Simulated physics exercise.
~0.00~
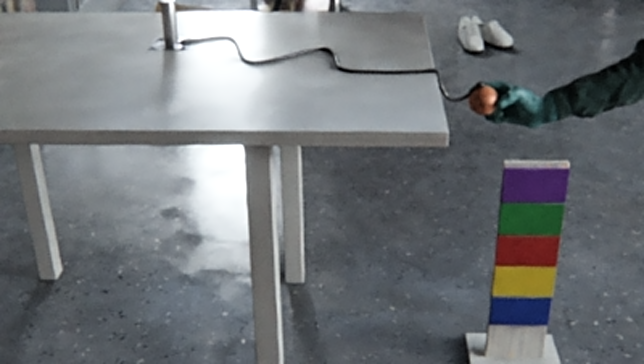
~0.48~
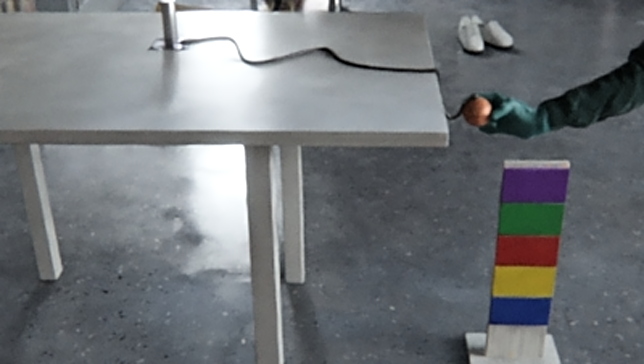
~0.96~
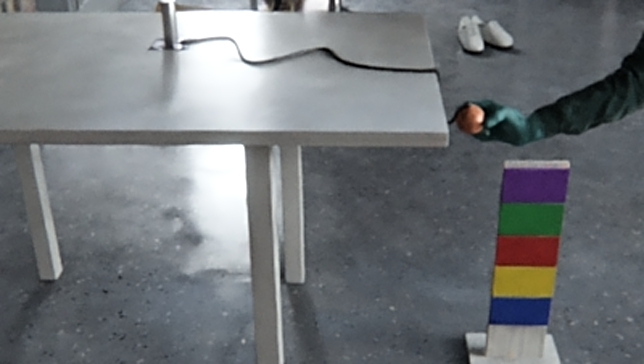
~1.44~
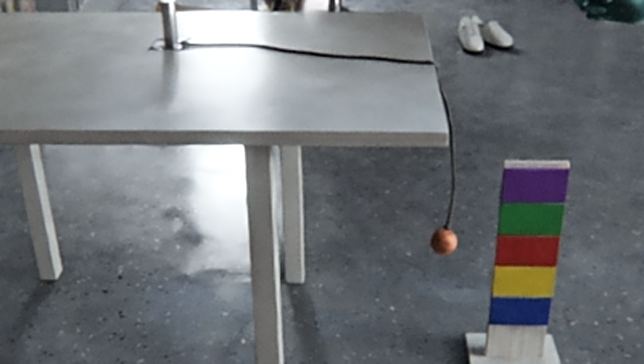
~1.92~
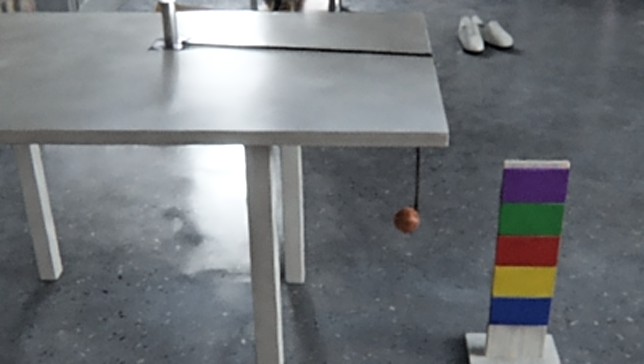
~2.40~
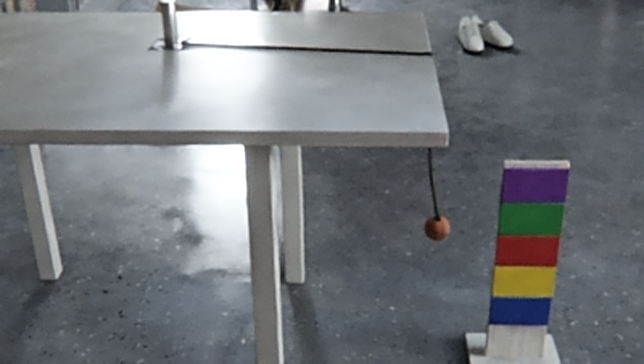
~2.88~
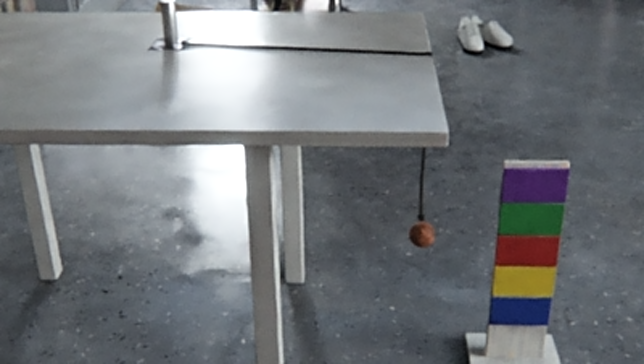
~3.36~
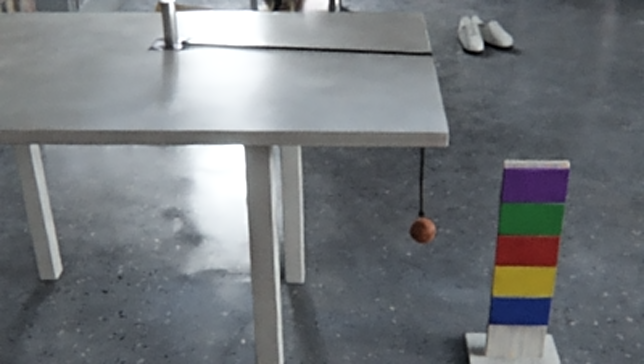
An orange ball on a dark, slack lead is held by a green-sleeved hand at the right edge of a grey table, seen by a still camera from slightly above. The lead runs across the tabletop from a metal post, and a board striped purple, green, red, yellow and blue stands on the floor to the right, with pale shoes behind. The hand moves the ball slightly left and down, then lets go and draws back. The ball drops, swings left beneath the edge, then right and left again in smaller movements. It ends hanging from the taut lead, level with the red band.
